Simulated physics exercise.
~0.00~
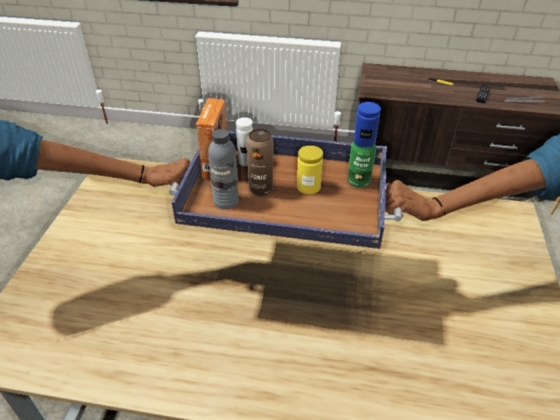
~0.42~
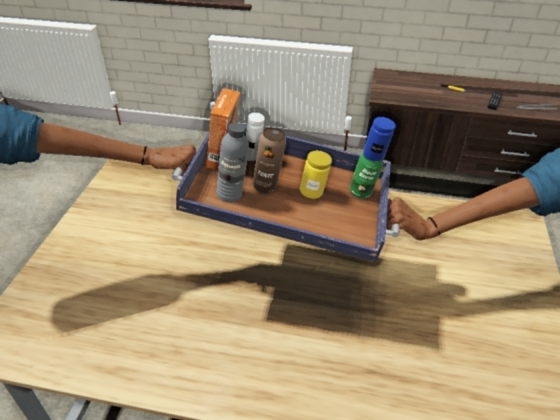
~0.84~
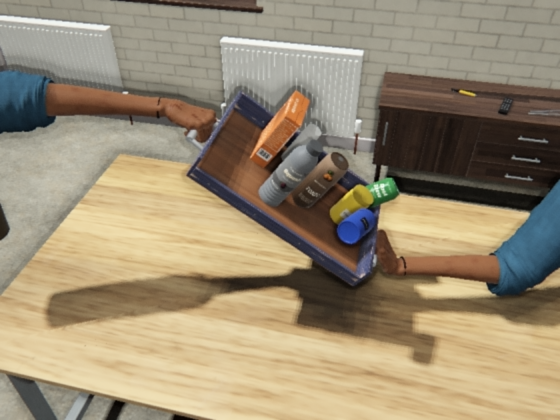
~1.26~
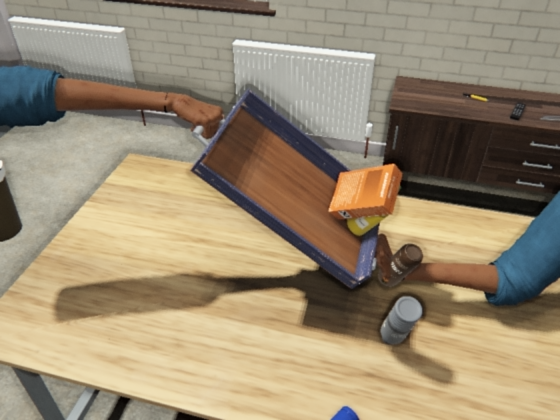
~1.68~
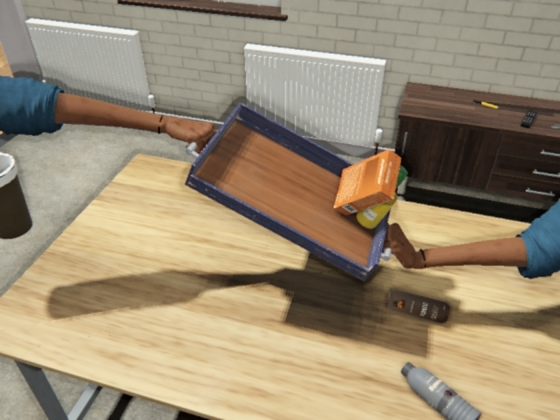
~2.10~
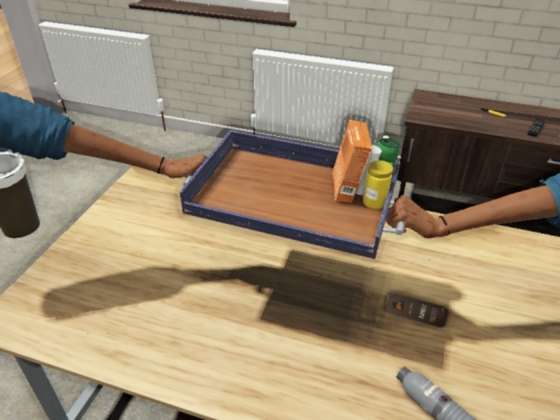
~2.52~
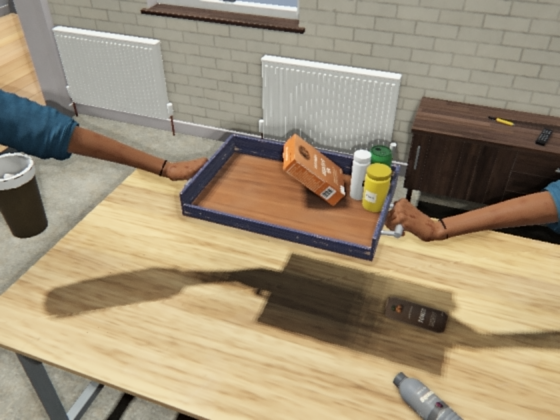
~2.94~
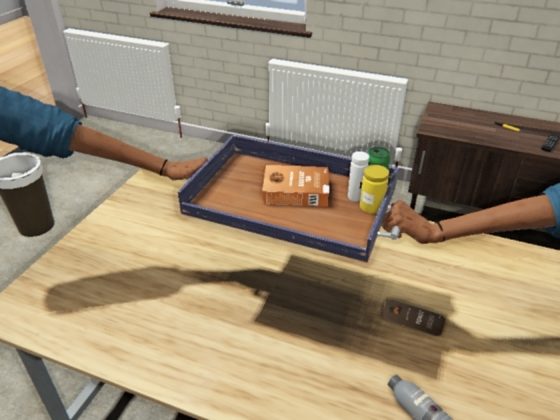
A crate held by two hands tipped steeply down to the right, spilling the grey bottle, brown can and blue shaker, then levelled again with the yellow jar, green can and white shaker standing at the right while the orange packet toppled flat.
